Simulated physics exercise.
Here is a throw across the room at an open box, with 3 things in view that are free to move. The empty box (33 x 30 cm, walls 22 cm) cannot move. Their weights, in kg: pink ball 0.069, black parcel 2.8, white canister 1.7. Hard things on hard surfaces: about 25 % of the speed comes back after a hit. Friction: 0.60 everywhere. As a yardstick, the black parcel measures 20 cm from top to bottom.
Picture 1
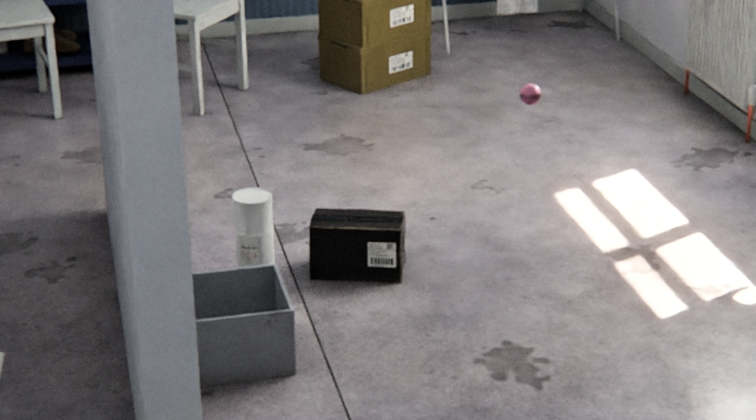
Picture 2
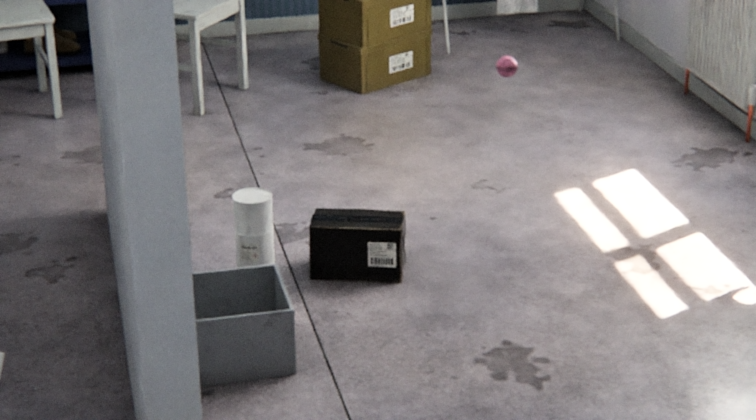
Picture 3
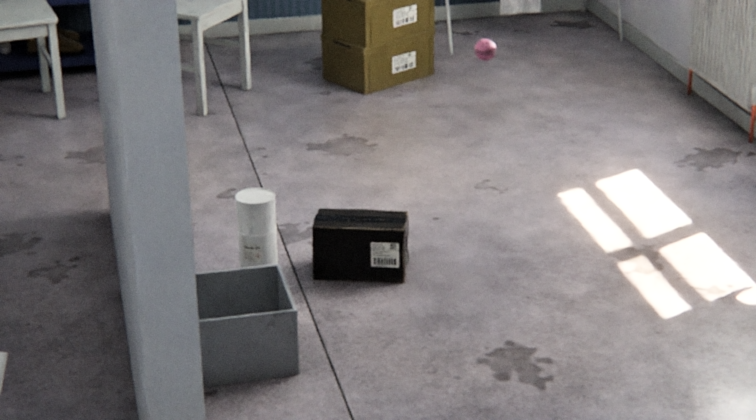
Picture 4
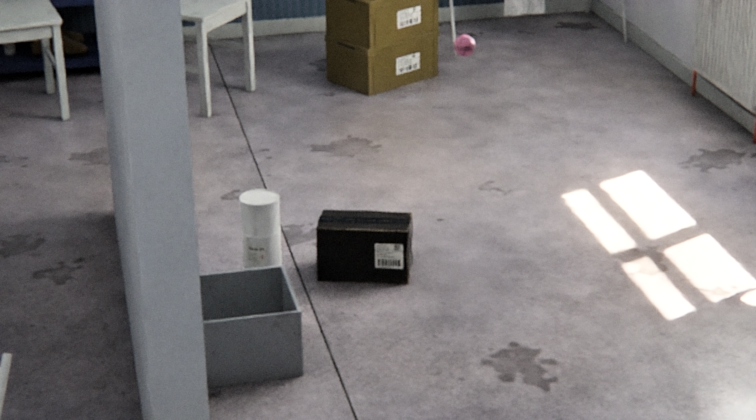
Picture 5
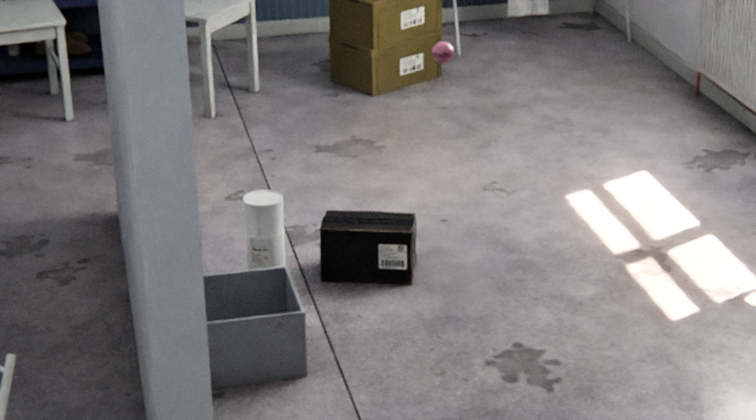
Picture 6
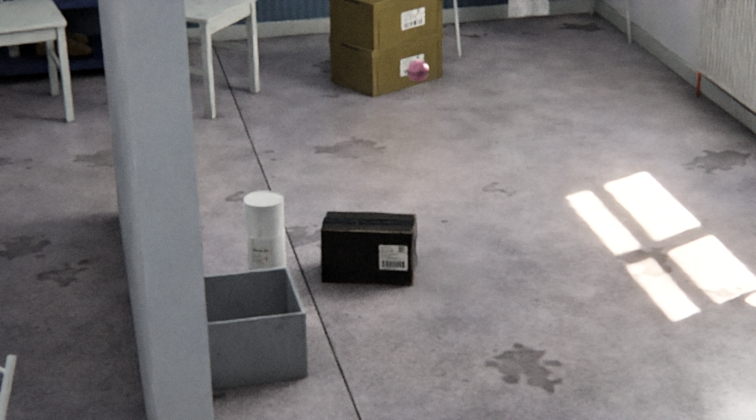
A grey open box, a black parcel and a white canister sat still on the floor while a pink ball flew leftward through the air, rising and then dipping in front of stacked brown boxes.
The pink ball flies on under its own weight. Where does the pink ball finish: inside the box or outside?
In the end the ball winds up outside it.
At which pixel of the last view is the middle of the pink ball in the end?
At about (411, 319).
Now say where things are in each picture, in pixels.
In the first frame, 94 cm to go; pink ball (530, 94); black parcel (358, 245).
In the second frame, 86 cm to go; pink ball (507, 66); black parcel (358, 245).
In the third frame, 79 cm to go; pink ball (486, 50); black parcel (361, 245).
In the fourth frame, 71 cm to go; pink ball (464, 46); black parcel (365, 247).
In the fifth frame, 64 cm to go; pink ball (443, 52); black parcel (369, 247).
In the sixth frame, 56 cm to go; pink ball (418, 71); black parcel (369, 248).
Then, 0.10 s past the last view, 44 cm to go; pink ball near (376, 125).
Then, 0.30 s past the last view, ball outside, 22 cm from the box's middle; pink ball near (307, 311).
Then, 0.50 s past the last view, ball outside, 35 cm from the box's middle; pink ball near (350, 328).
Then, 0.90 s past the last view, ball outside, 49 cm from the box's middle; pink ball near (392, 322).
Finally, ball outside, 55 cm from the box's middle; the bystanders still in place (within 10 cm). Final places as that camera would see them, pink ball near (411, 319).
